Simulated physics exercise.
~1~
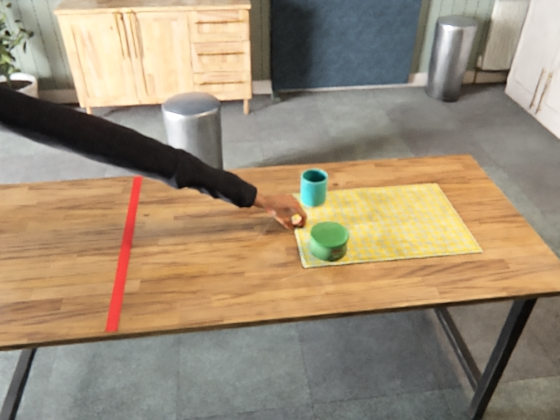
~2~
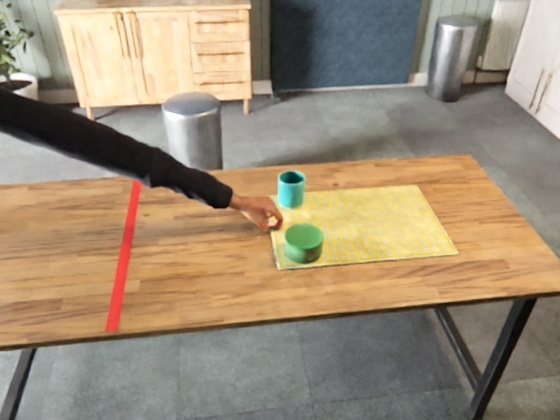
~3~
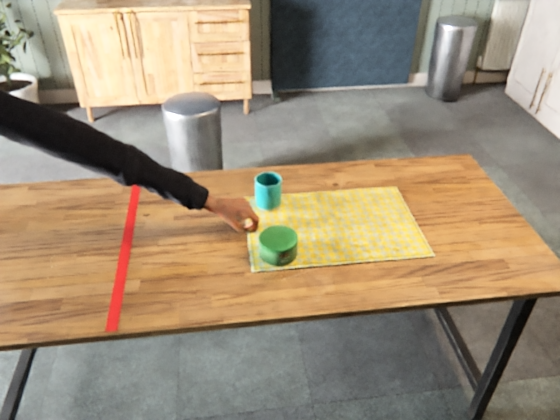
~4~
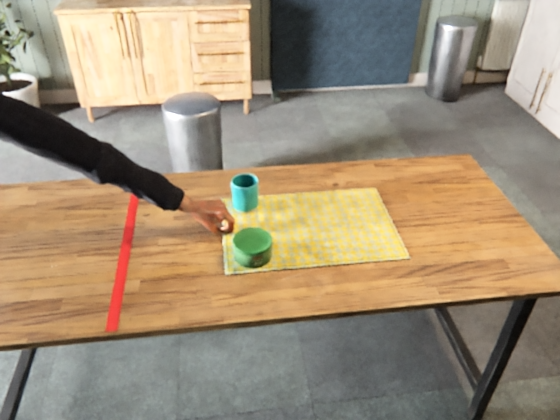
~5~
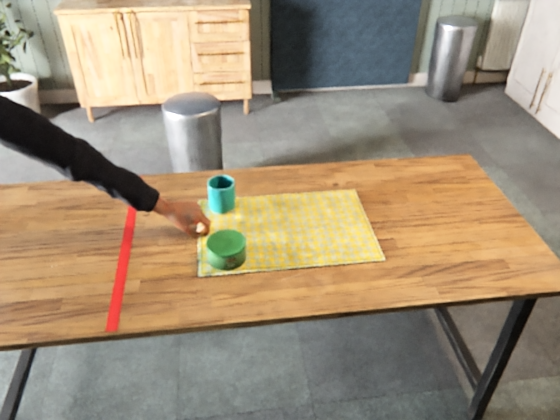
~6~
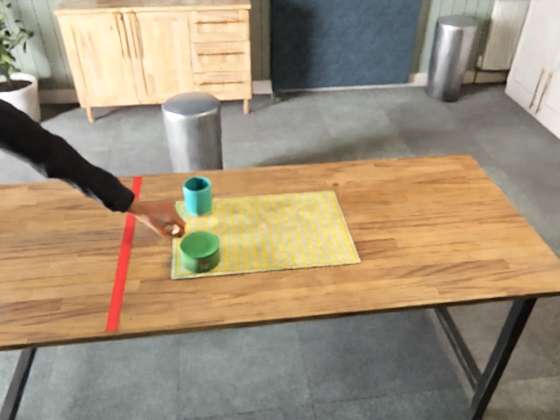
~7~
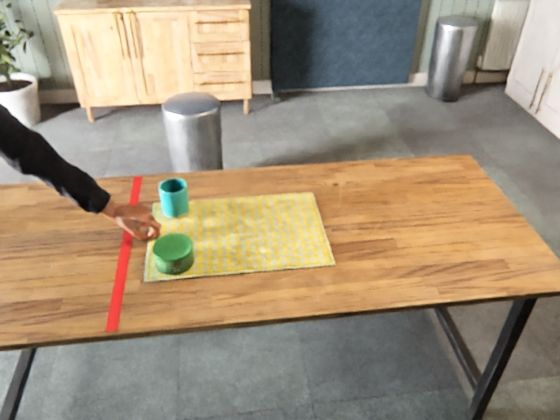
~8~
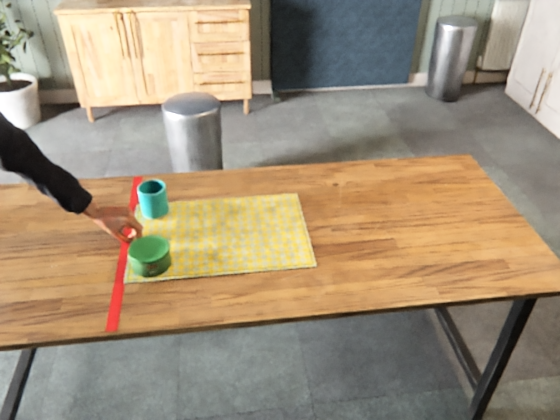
A hand drags a yellow place mat carrying a mug and tub left to red tape.
